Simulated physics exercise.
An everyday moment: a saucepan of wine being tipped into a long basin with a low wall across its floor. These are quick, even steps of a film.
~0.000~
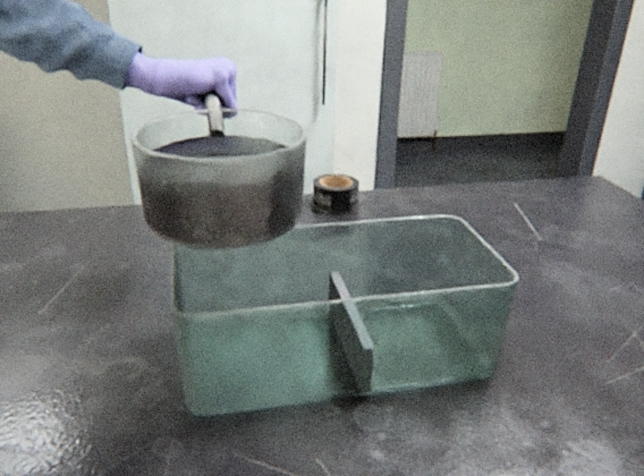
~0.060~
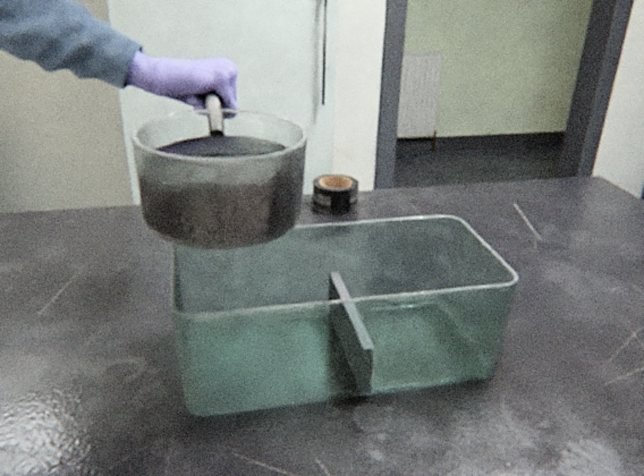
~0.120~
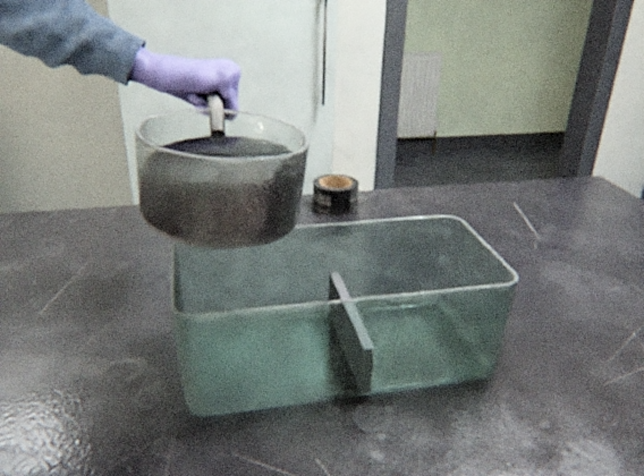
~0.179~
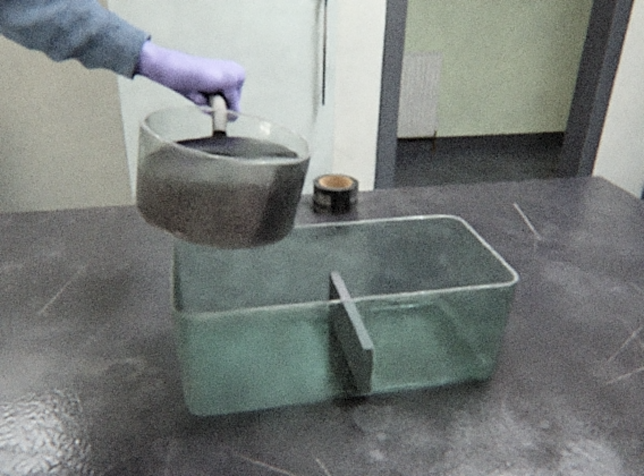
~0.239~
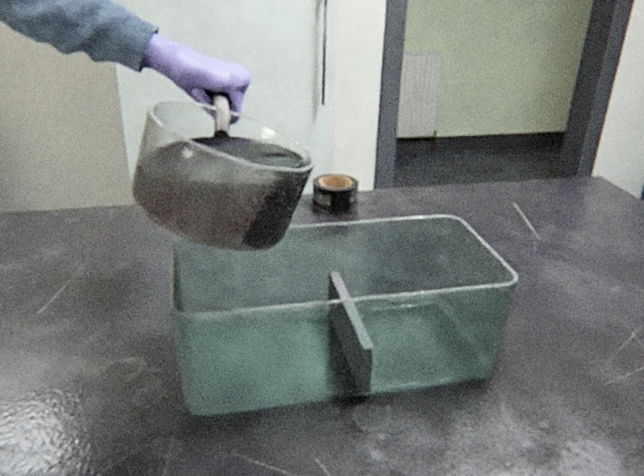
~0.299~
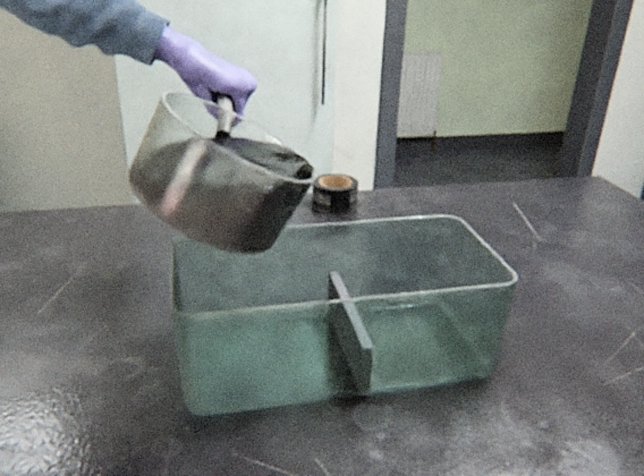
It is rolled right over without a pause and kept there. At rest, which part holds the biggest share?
The left-hand section gets the most.
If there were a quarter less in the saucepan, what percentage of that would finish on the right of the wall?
It comes to 20 per cent or so.
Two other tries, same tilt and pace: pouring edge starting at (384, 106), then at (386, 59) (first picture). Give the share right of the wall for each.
First some 95, then 95 per cent.
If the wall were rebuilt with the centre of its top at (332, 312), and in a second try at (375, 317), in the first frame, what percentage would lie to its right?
Roughly 60 per cent, and 10 per cent.
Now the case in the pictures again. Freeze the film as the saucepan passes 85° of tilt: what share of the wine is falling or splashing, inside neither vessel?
Close to 30 per cent.
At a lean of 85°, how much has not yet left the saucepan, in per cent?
About 40 per cent.
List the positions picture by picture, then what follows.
The first frame shows tilt 0°; pouring edge (303, 131); surface from (140, 161) to (300, 154); the long basin's rim runs from (173, 273) to (487, 247); the wall's top is at (350, 307).
The second frame shows tilt 1°; pouring edge (304, 133); surface from (141, 161) to (299, 154).
The third frame shows tilt 5°; pouring edge (306, 138); surface from (140, 161) to (301, 155).
The fourth frame shows tilt 11°; pouring edge (309, 147); surface from (142, 159) to (302, 157).
The fifth frame shows tilt 20°; pouring edge (311, 158); surface from (140, 160) to (305, 157).
The sixth frame shows tilt 29°; pouring edge (311, 172); surface from (137, 160) to (312, 163); 1 per cent is over the edge.
By 0.61 s the tilt is 85° and 42 per cent is still to pour, 11 is left of the wall and 19 right of it.
By 0.83 s the tilt is 102° and 10 per cent is still to pour, 48 is left of the wall and 37 right of it.
By 1.07 s the tilt is 102° and 1 per cent is still to pour, 60 is left of the wall and 37 right of it.
By 1.33 s the tilt is 102° and 0 per cent is still to pour, 62 is left of the wall and 37 right of it.
At rest 62 per cent lies left of the wall, 37 right of it and 1 outside.
